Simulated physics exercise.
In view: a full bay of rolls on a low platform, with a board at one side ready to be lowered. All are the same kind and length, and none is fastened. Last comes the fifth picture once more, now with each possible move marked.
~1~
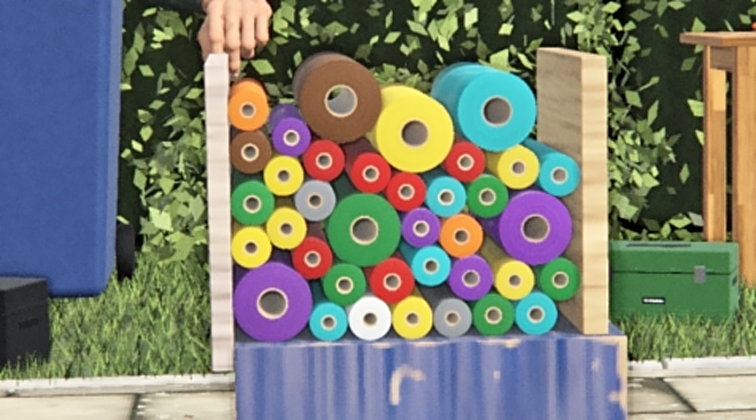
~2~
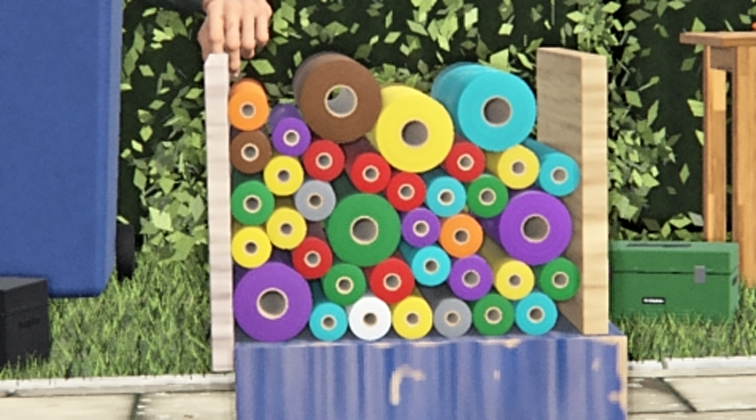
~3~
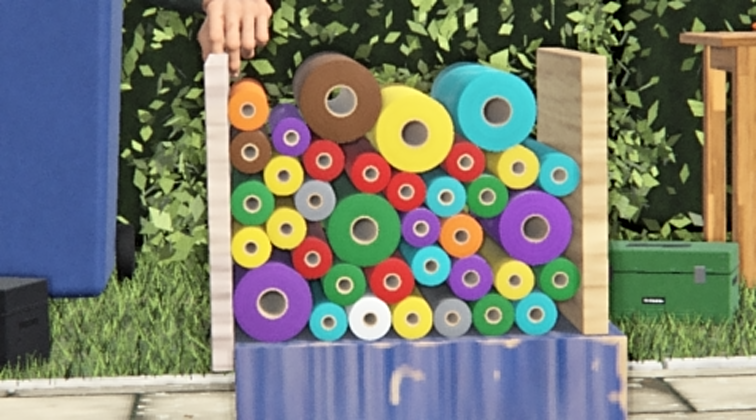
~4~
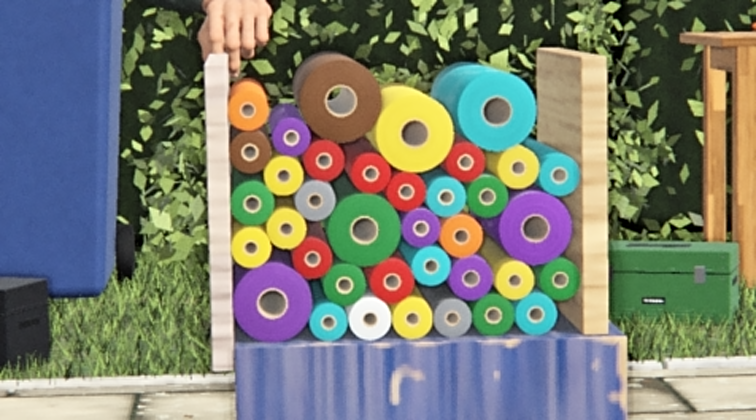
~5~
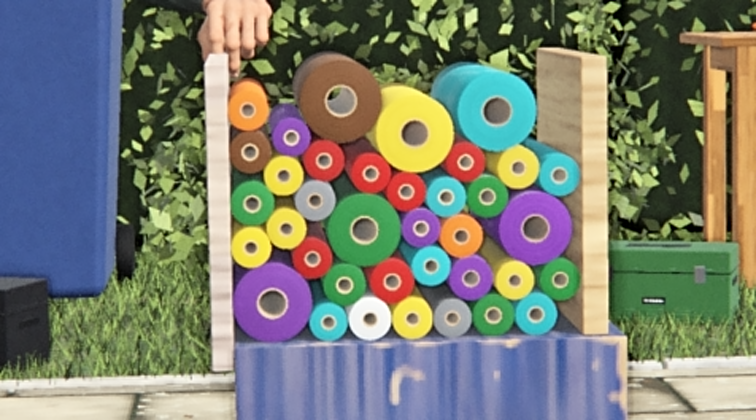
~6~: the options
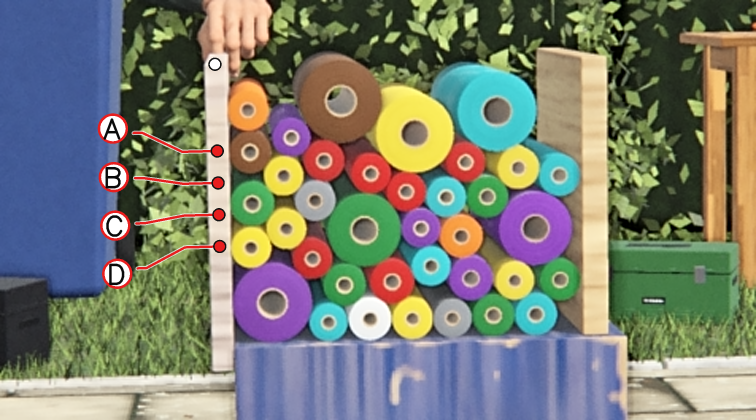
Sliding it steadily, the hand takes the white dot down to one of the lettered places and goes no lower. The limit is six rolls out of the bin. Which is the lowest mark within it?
Stop at D.
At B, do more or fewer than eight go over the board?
Fewer than eight.
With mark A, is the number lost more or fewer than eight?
It loses fewer than eight.
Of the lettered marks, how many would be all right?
Four of them.
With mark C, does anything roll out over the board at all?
Yes.
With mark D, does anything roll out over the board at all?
Yes, at D.
On the marked copy, A at (217, 151); B at (218, 183); C at (219, 215); D at (220, 247); the white dot at (215, 64).
Following D. Soon after the start, top of the board (228, 145).
Later, top of the board (231, 236).
In the end, top of the board (231, 245), five out over the board.
As for the rest, A none out over the board; B none out over the board; C two out over the board.
